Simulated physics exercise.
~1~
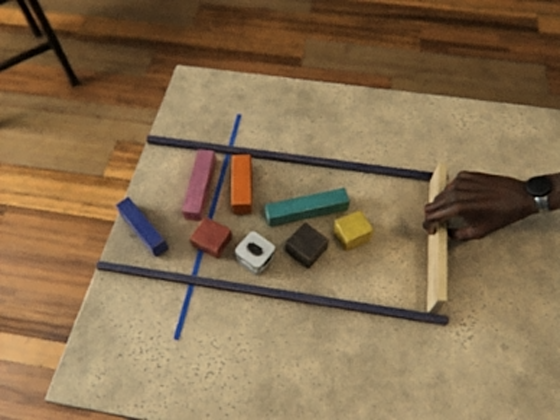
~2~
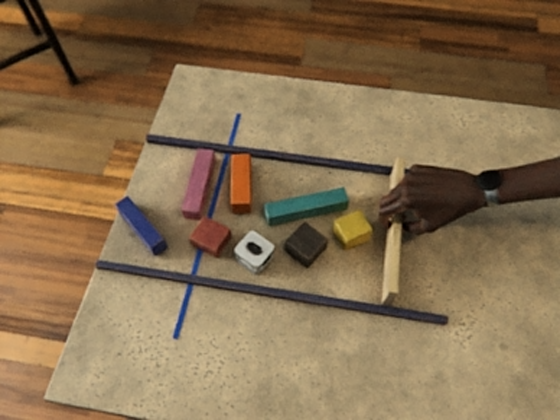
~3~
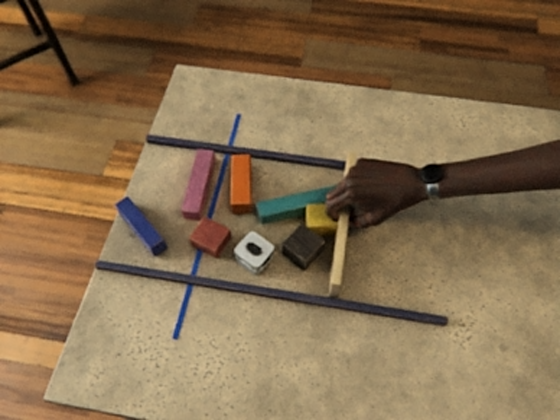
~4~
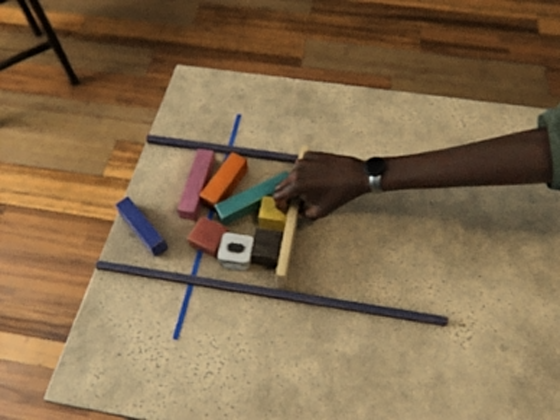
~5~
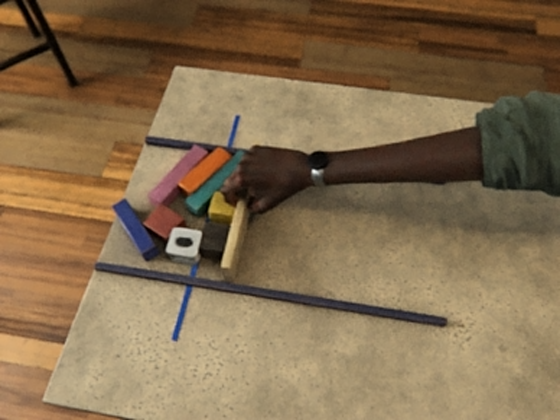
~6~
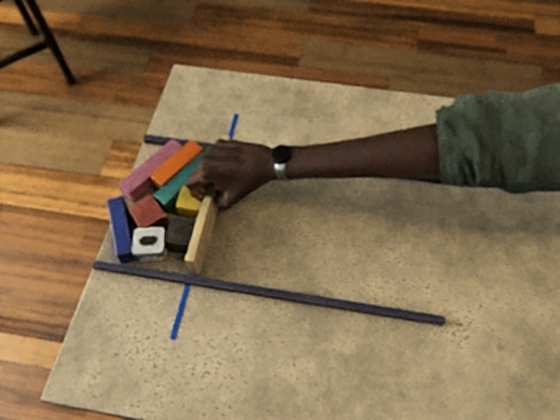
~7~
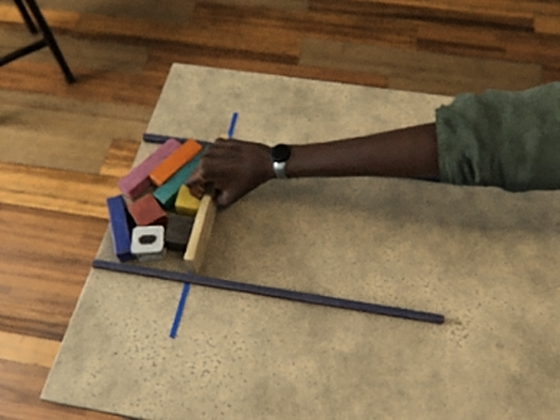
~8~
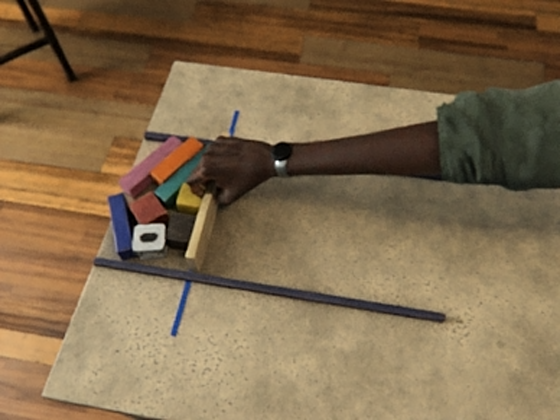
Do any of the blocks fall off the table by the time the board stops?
No, none of them fall off. The blocks end up bunched together on the tabletop in front of the board.
On a speckled tabletop, a hand pushing a wooden board left past blue tape, bunching coloured blocks together near the edge.
